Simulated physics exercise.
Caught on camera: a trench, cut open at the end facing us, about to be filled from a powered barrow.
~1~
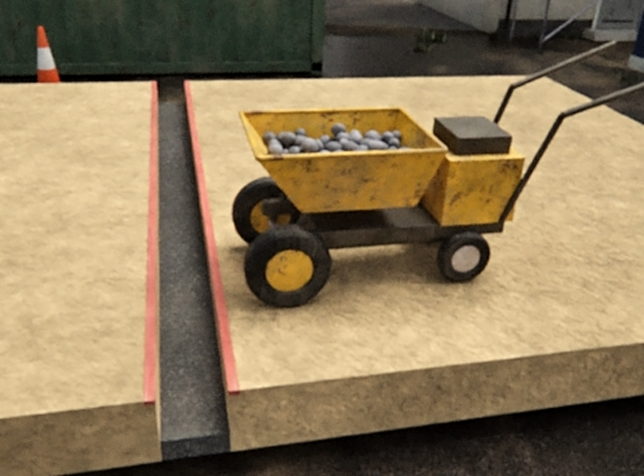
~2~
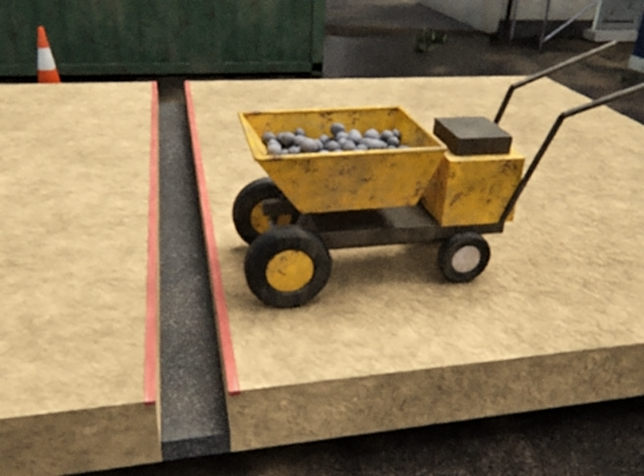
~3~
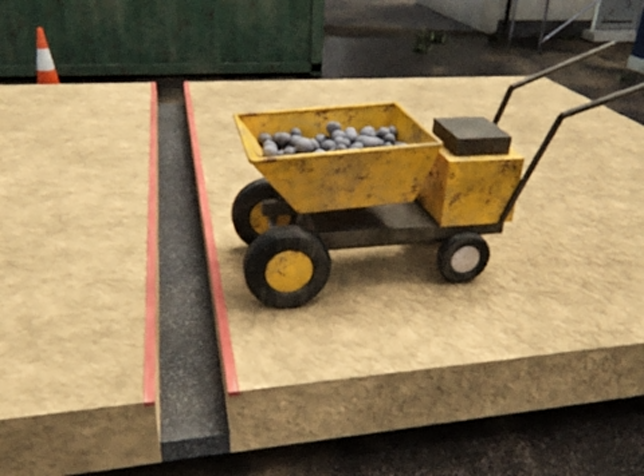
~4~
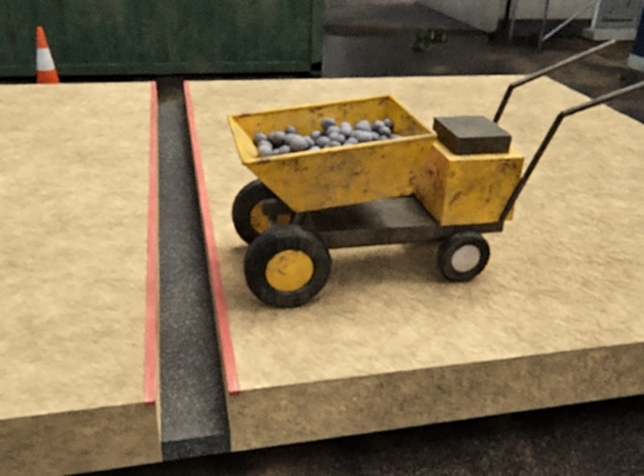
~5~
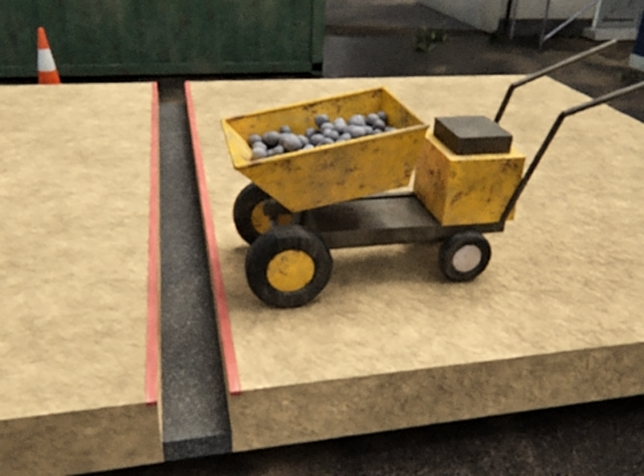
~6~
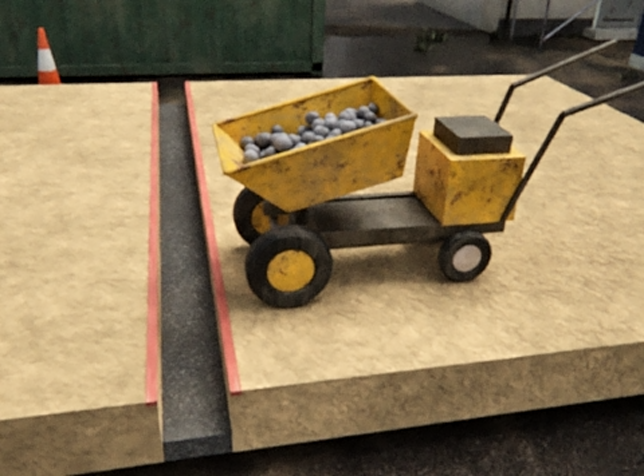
A large sandy slab, split by a narrow dark trench with red edging, fills a yard seen from slightly above, before a green container and an orange cone. Right of the trench stands a yellow four-wheeled barrow with dark handles and a skip of grey cobbles. The wheels stay put while the skip slides slightly left and tilts, its left lip lowering and right end rising, the camera still.
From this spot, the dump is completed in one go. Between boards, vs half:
Less.
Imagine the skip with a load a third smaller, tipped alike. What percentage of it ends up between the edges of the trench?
About 10 per cent.
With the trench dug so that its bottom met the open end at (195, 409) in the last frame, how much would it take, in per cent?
About 10 percent.
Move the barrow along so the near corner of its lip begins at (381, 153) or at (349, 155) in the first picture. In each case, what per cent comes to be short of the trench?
In turn, around 40 per cent and 20 per cent.
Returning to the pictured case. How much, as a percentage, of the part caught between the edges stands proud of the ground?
Roughly 10 %.
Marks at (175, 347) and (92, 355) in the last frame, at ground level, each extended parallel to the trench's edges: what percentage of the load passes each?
Close to 90 % and 50 %, in that order.
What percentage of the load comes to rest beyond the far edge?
My estimate is close to 85 in a hundred.
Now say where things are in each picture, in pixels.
Lip of the skip at (258, 159), level; top of the load at (349, 148), round cobbles; first edge of the trench at (226, 340); far edge at (150, 347), the trench under half as wide as the skip, and about as deep as wide, in the first frame.
Lip of the skip at (257, 159), level; top of the load at (348, 148), in the second frame.
Lip of the skip at (251, 161), tipped barely; top of the load at (363, 143), in the third frame.
Lip of the skip at (244, 163), tipped a little; top of the load at (358, 138), in the fourth frame.
Lip of the skip at (236, 168), tipped a little; top of the load at (351, 133), in the fifth frame.
Lip of the skip at (226, 173), tipped clearly; top of the load at (358, 126); first edge of the trench at (228, 340); far edge at (152, 348), in the sixth frame.
Soon after the last picture, skip tipped steeply; all in the skip.
A little later, skip tipped right over; about two thirds in the skip; a stray few in or heaped over the trench; about a quarter beyond it; a stray few falling.
Later still, skip tipped right over; a small part in the skip; a small part in or heaped over the trench; most beyond it.
At rest, skip tipped right over; a stray few in the skip; a small part in or heaped over the trench; most beyond it.
